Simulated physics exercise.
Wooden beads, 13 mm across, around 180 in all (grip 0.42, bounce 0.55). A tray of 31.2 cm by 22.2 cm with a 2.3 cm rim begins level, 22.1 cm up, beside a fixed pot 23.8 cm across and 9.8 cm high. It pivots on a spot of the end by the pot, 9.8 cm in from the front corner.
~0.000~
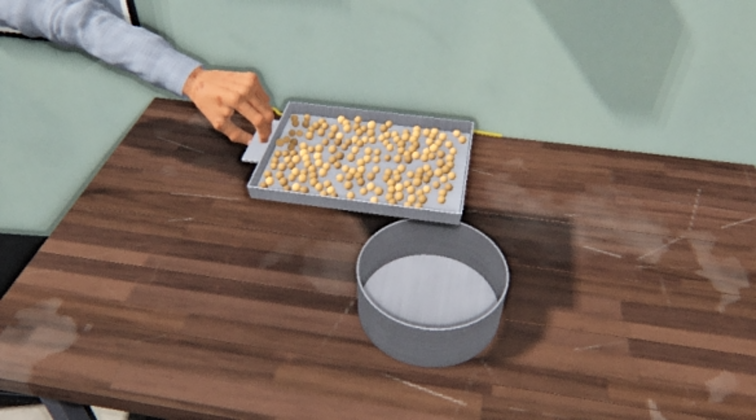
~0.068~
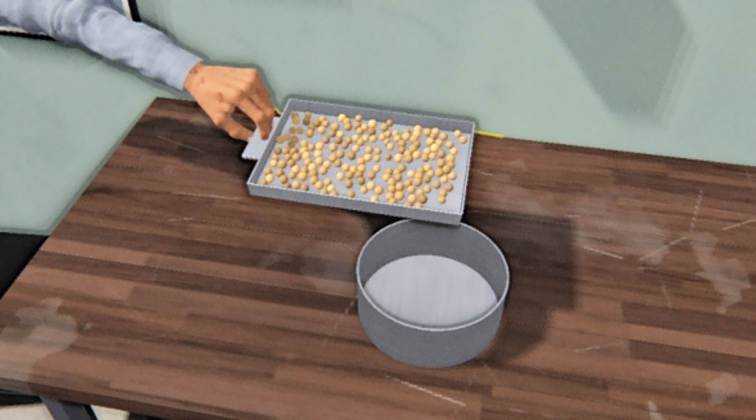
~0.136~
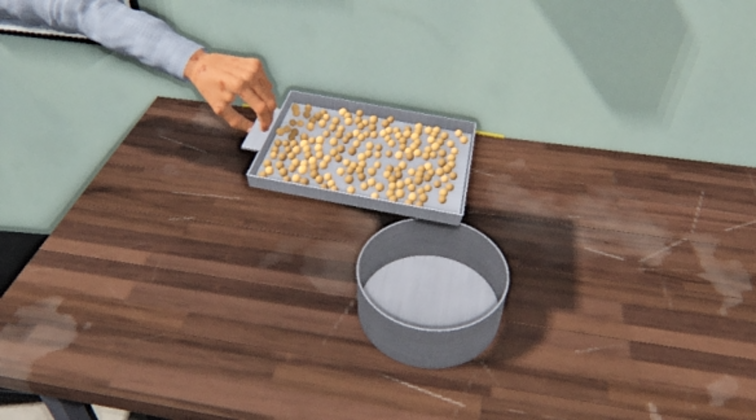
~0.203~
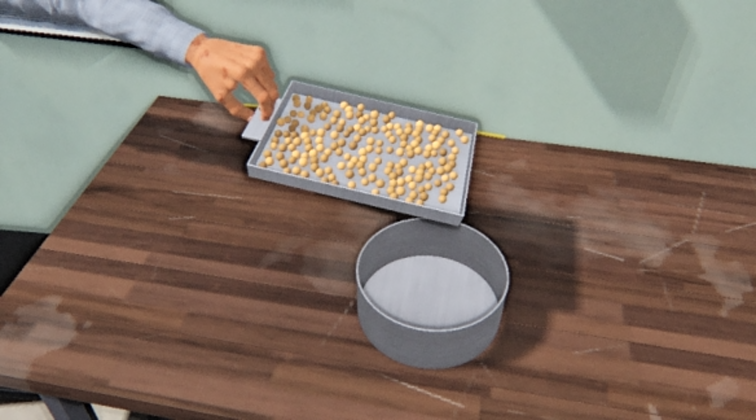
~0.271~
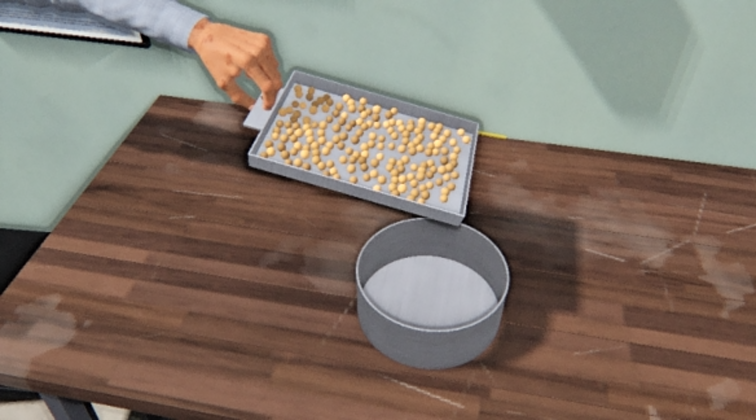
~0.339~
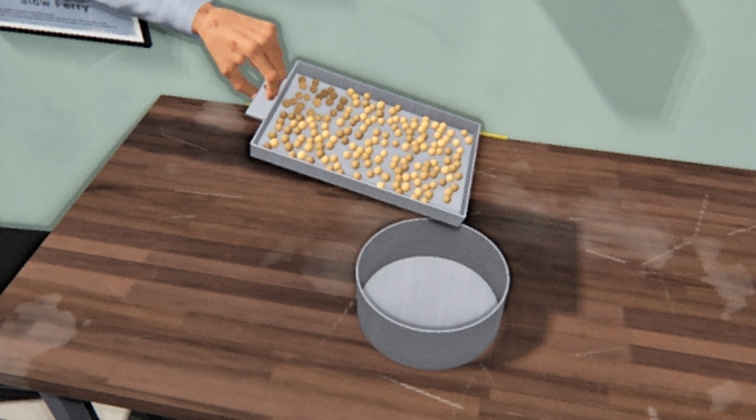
A shallow gray tray covered with small tan wooden beads sits level at first above a dark wood table, held at its left end by a hand. The hand then raises that end gradually, slanting the tray down toward the right beside a round gray pot, while the beads stay spread across it.
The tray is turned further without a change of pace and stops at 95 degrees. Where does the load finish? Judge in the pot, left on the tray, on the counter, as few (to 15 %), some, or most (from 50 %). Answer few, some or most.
Pot: Some, tray: Few, counter: Most.
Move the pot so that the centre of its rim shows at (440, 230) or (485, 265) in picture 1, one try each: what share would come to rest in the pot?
About 45 and 70 per cent.
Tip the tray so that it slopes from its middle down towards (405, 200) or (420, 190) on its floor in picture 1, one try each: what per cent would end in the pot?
About 100 and 90 per cent.
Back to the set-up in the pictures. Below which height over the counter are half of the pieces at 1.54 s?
Roughly 28 cm.
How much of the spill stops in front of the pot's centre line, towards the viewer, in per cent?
Some 10 per cent.
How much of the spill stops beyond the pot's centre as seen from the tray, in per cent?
Some 100 per cent.
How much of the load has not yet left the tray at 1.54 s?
About 100 per cent.
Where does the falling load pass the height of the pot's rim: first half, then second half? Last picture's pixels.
First near (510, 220), later near (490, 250).
After 1.06 s, tilt 52 degrees; the tray holds 100 %, the pot 0 %.
After 1.54 s, tilt 77 degrees; the tray holds 100 %, the pot 0 %.
Then, at 2.09 s, tilt 95 degrees; the tray holds 25 %, the pot 0 %.
By 3.3 s all is still; pot 30 %, tray 0 %, counter 70 %.
